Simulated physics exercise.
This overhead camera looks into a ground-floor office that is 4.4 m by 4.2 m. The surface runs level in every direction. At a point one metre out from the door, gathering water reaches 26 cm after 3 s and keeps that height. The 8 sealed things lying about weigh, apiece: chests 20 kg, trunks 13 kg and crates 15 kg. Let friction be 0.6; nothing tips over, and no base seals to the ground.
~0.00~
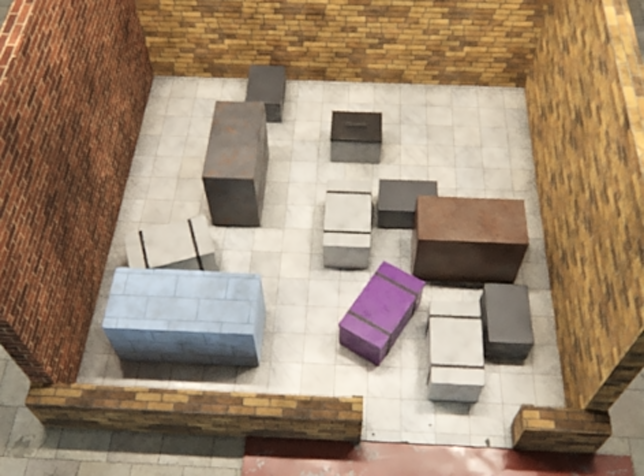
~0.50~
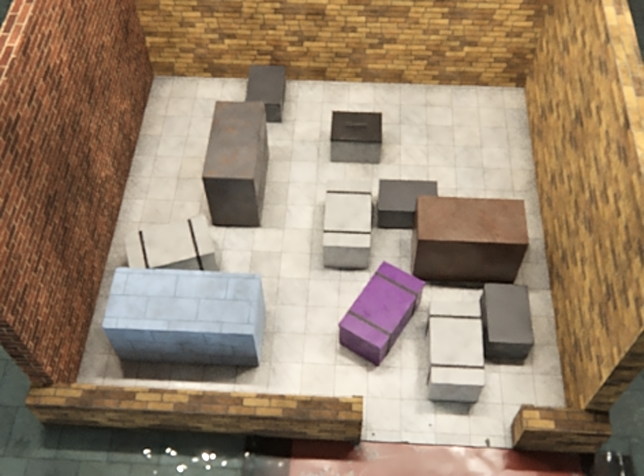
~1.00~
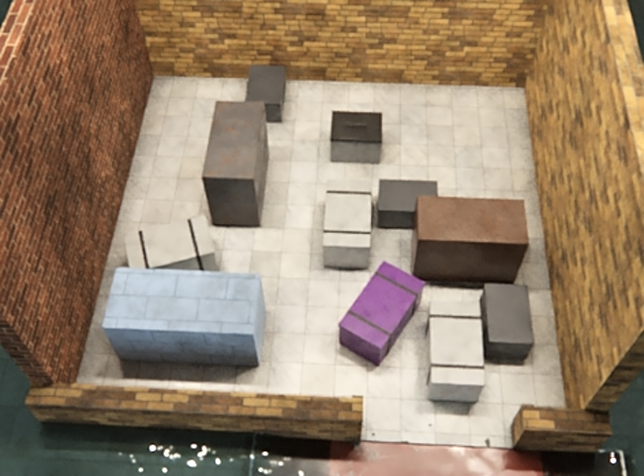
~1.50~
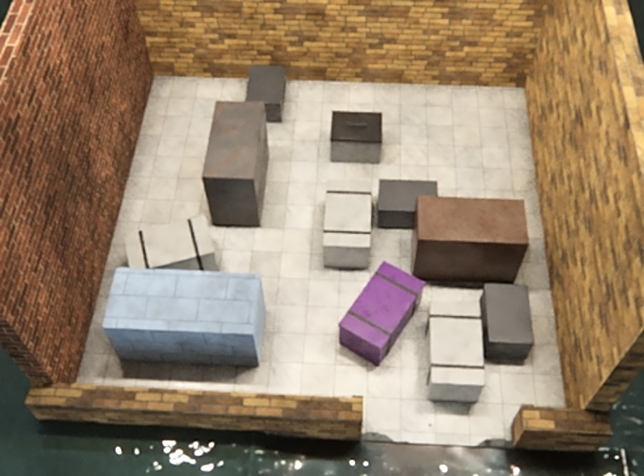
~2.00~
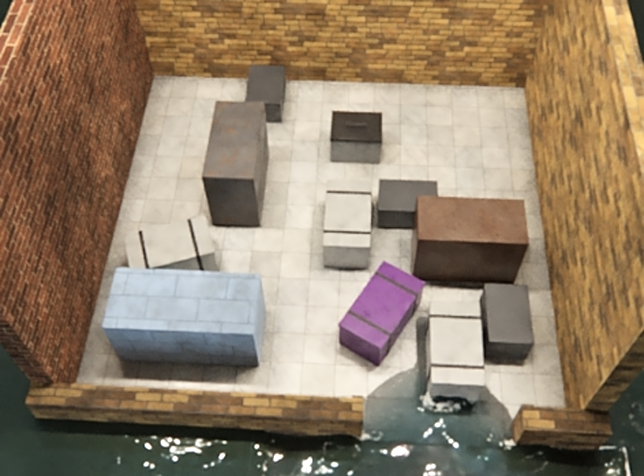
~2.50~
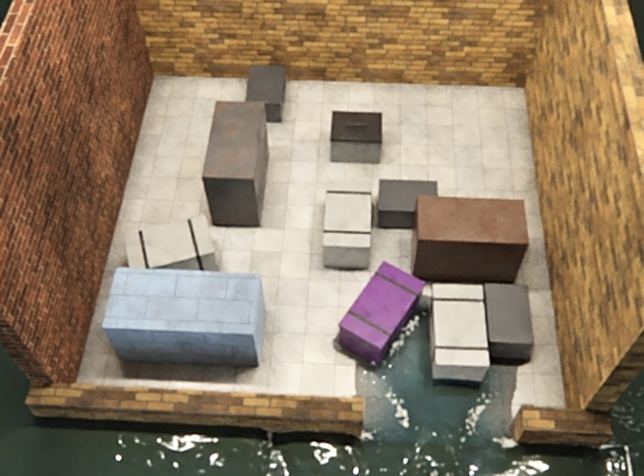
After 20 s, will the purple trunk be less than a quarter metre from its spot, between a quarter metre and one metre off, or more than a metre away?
The purple trunk will be more than a metre away.
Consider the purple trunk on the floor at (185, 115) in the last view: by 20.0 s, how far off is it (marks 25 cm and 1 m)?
So it journeys a long way.
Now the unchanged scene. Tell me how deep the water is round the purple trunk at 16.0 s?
Depth: About 20 cm.
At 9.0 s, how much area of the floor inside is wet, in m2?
16 m2.
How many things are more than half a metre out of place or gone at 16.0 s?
My count gives 6.
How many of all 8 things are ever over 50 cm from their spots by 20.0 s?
Total: 7.
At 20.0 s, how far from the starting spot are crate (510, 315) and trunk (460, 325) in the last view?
The first is 50 cm from its start, the second 100 cm.
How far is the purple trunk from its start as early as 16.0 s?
About 200 cm.
After 4.0 s the purple trunk is near (312, 249), 0.9 m from its start, aground; 2 afloat.
After 9.0 s the purple trunk is near (222, 242), 1.6 m from its start, afloat; 8 afloat.
After 16.0 s the purple trunk is near (202, 235), 1.8 m from its start, afloat; 8 afloat.
After 20.0 s the purple trunk is near (207, 233), 1.7 m from its start, afloat; 8 afloat.
